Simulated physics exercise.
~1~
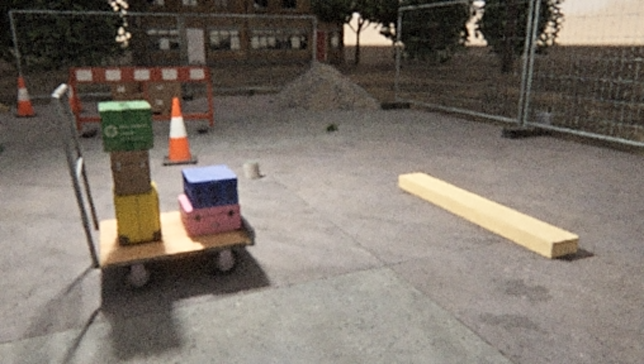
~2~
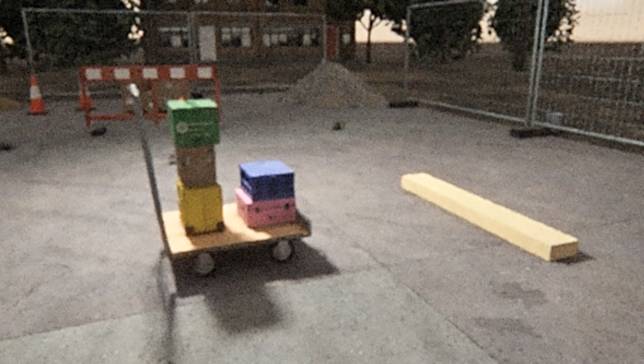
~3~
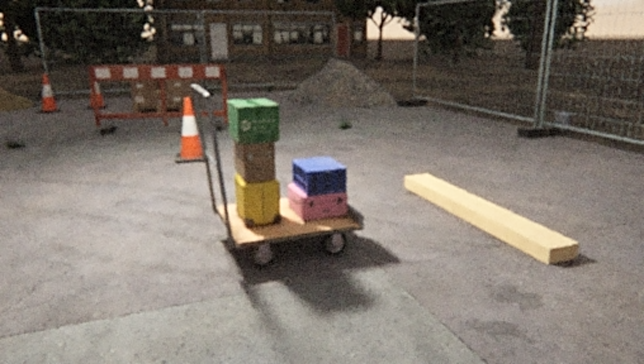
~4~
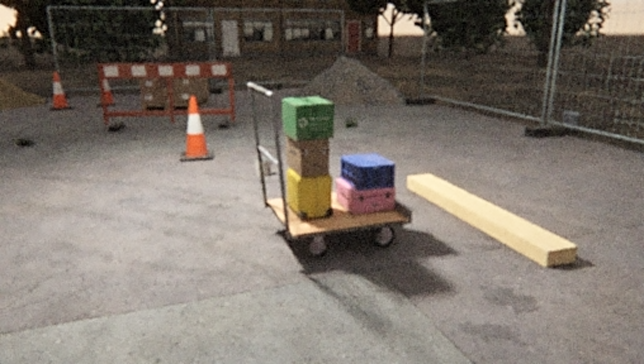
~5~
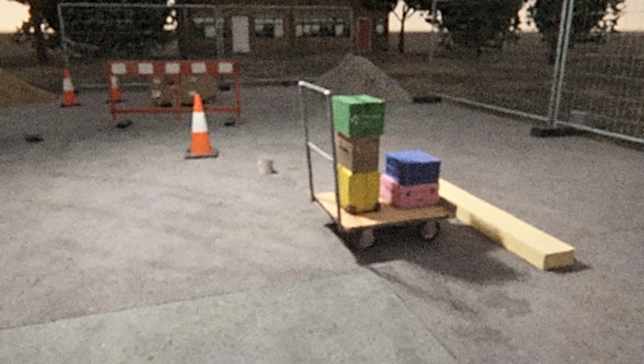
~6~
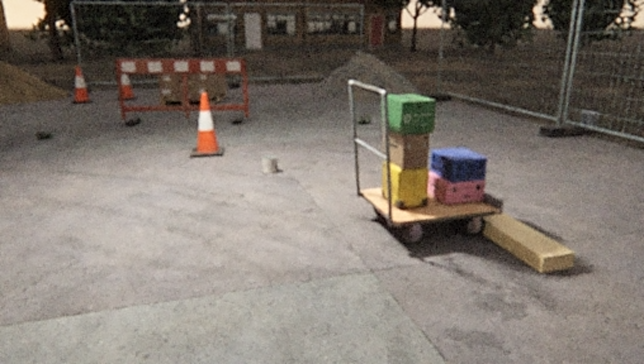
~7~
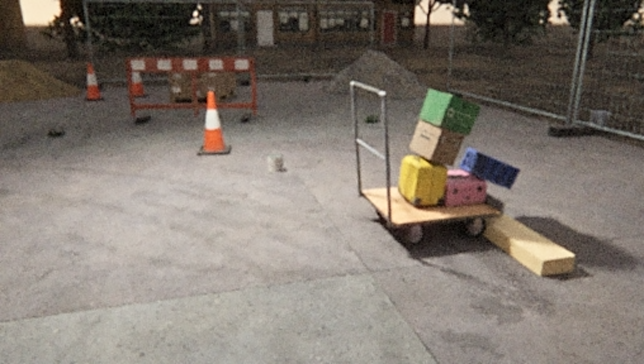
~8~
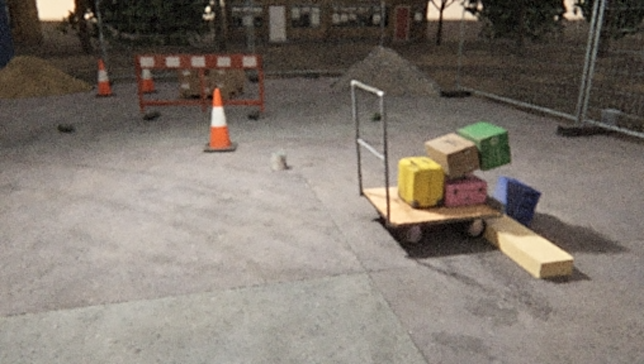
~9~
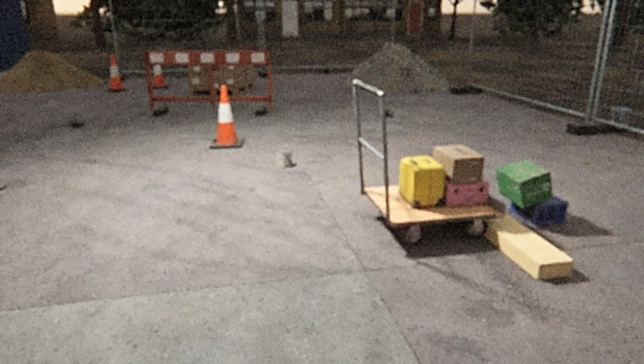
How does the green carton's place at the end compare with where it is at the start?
At the start the green carton is on top of the taller stack on the trolley at the left. By the end it is off the trolley at the right, lower down beyond the beam and resting against the blue crate.
